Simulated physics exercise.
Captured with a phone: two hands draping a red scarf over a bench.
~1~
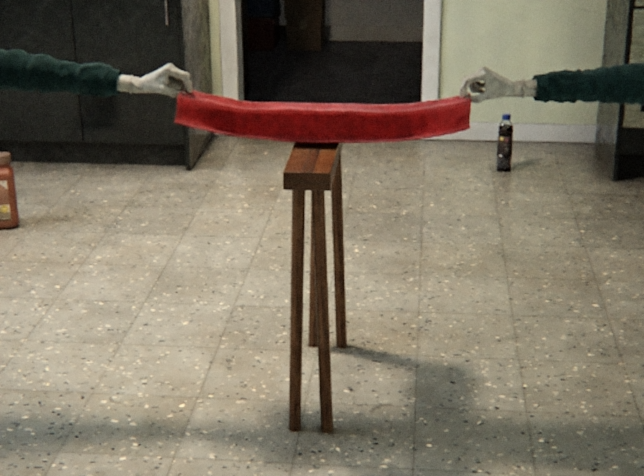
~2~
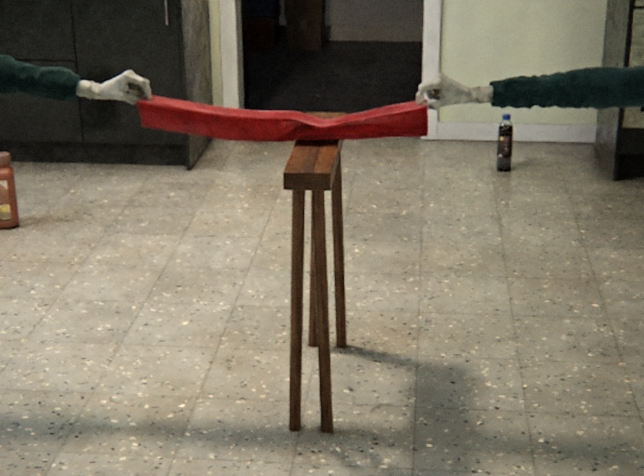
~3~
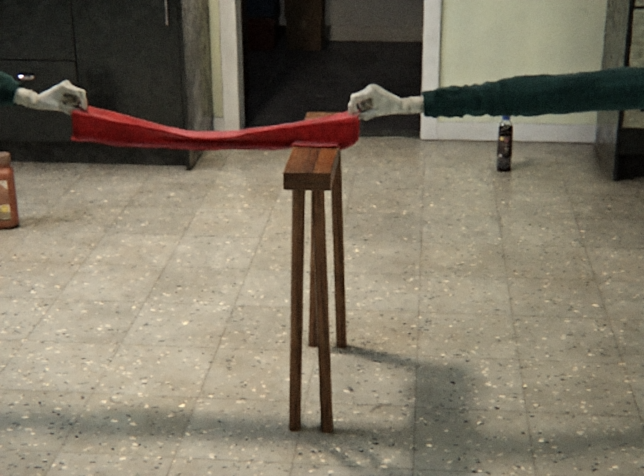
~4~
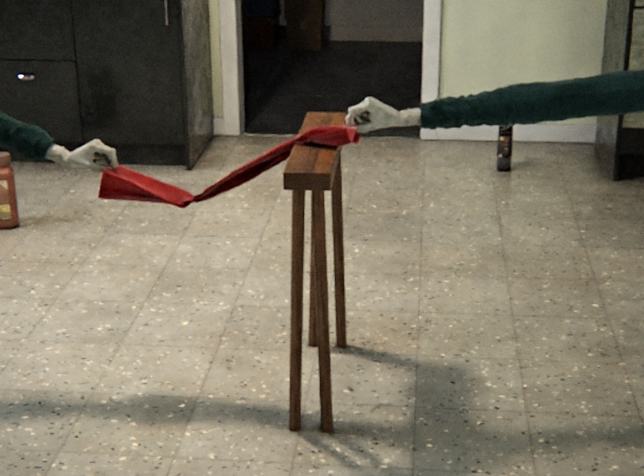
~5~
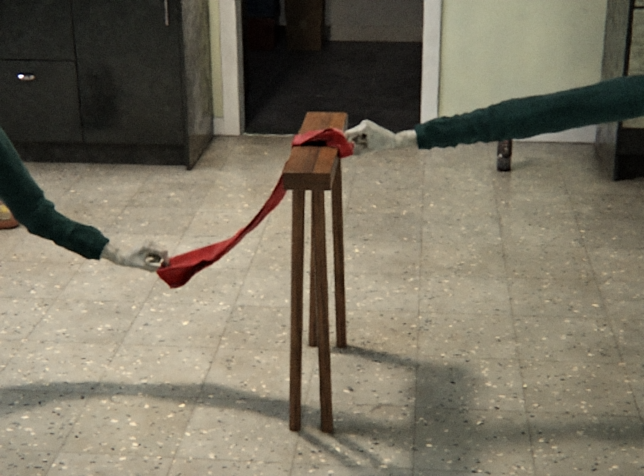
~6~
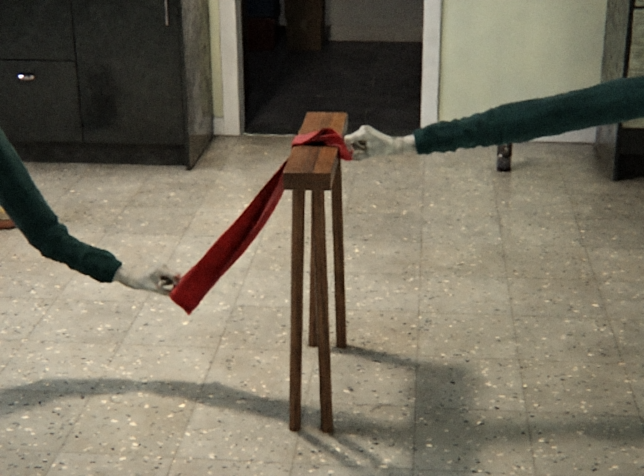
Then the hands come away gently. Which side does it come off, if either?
It comes off on the left.
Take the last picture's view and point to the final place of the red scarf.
It settles near (257, 387).
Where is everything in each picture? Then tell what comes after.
In the first picture, left end (179, 124); right end (465, 130); top of the bench (307, 177).
In the second picture, left end (146, 126); right end (422, 136).
In the third picture, left end (75, 140); right end (349, 147); top of the bench (307, 177).
In the fourth picture, left end (103, 198); right end (342, 130).
In the fifth picture, left end (174, 288); right end (348, 146).
In the sixth picture, left end (192, 313); right end (344, 148); far more of it on the left.
Then, 0.28 s later than the last view, scarf sliding left.
Then, 0.58 s later than the last view, scarf in a heap on the floor near (257, 384).
Finally, scarf in a heap on the floor near (257, 387). The red scarf drops leftwards.
